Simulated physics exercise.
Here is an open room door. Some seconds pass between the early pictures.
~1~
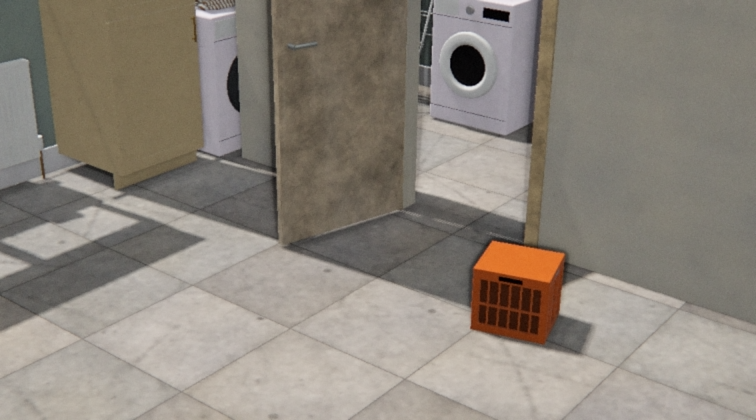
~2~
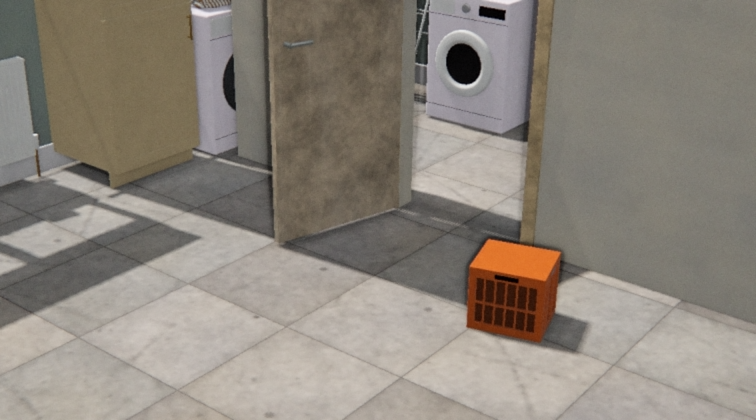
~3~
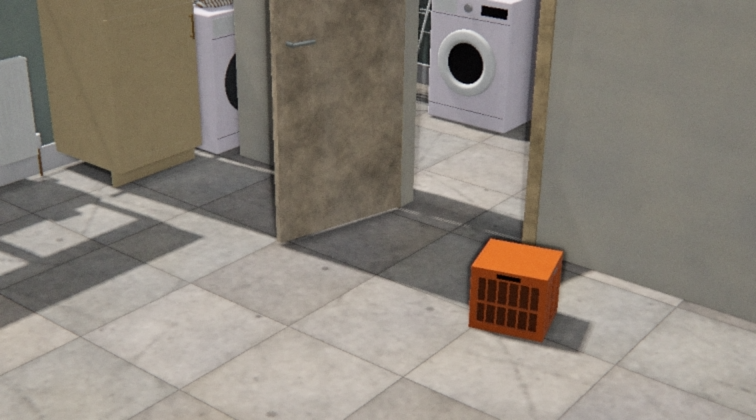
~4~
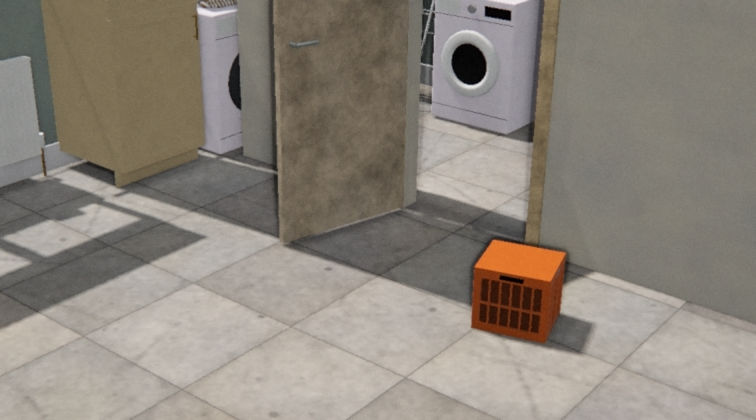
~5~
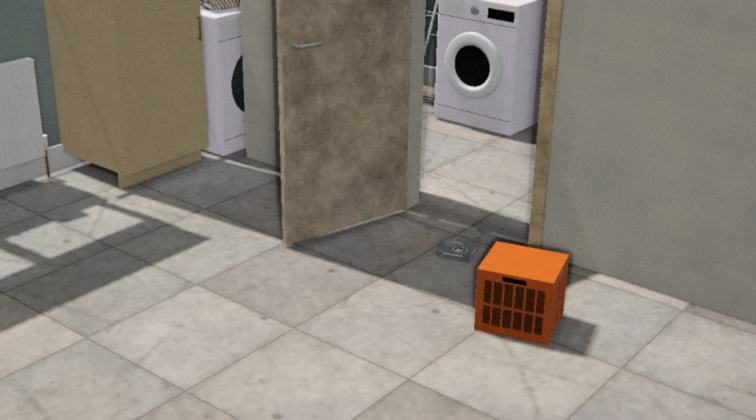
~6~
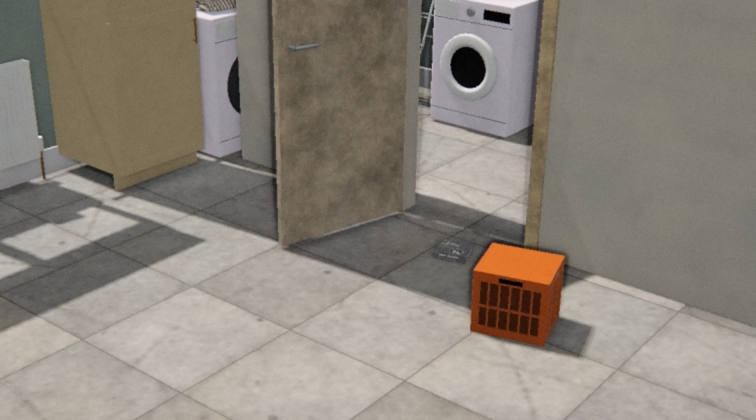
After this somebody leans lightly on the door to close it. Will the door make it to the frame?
The door reaches the frame.
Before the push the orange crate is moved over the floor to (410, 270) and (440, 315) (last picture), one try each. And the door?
First try: It is blocked; second try: It shuts.
Then, 0.80 s later than the last frame, door 75° open.
Then, 1.40 s later than the last frame, door 34° open; grey packet moved a little near (462, 250).
Then, 1.70 s later than the last frame, door 13° open; grey packet moved about its own width near (497, 244).
Then, 1.90 s later than the last frame, door 0° open; grey packet moved well along near (517, 237).
When it is over, door 0° open; moved from the start, grey packet; orange crate as before. End places, in pixels of the last picture, grey packet near (527, 232).
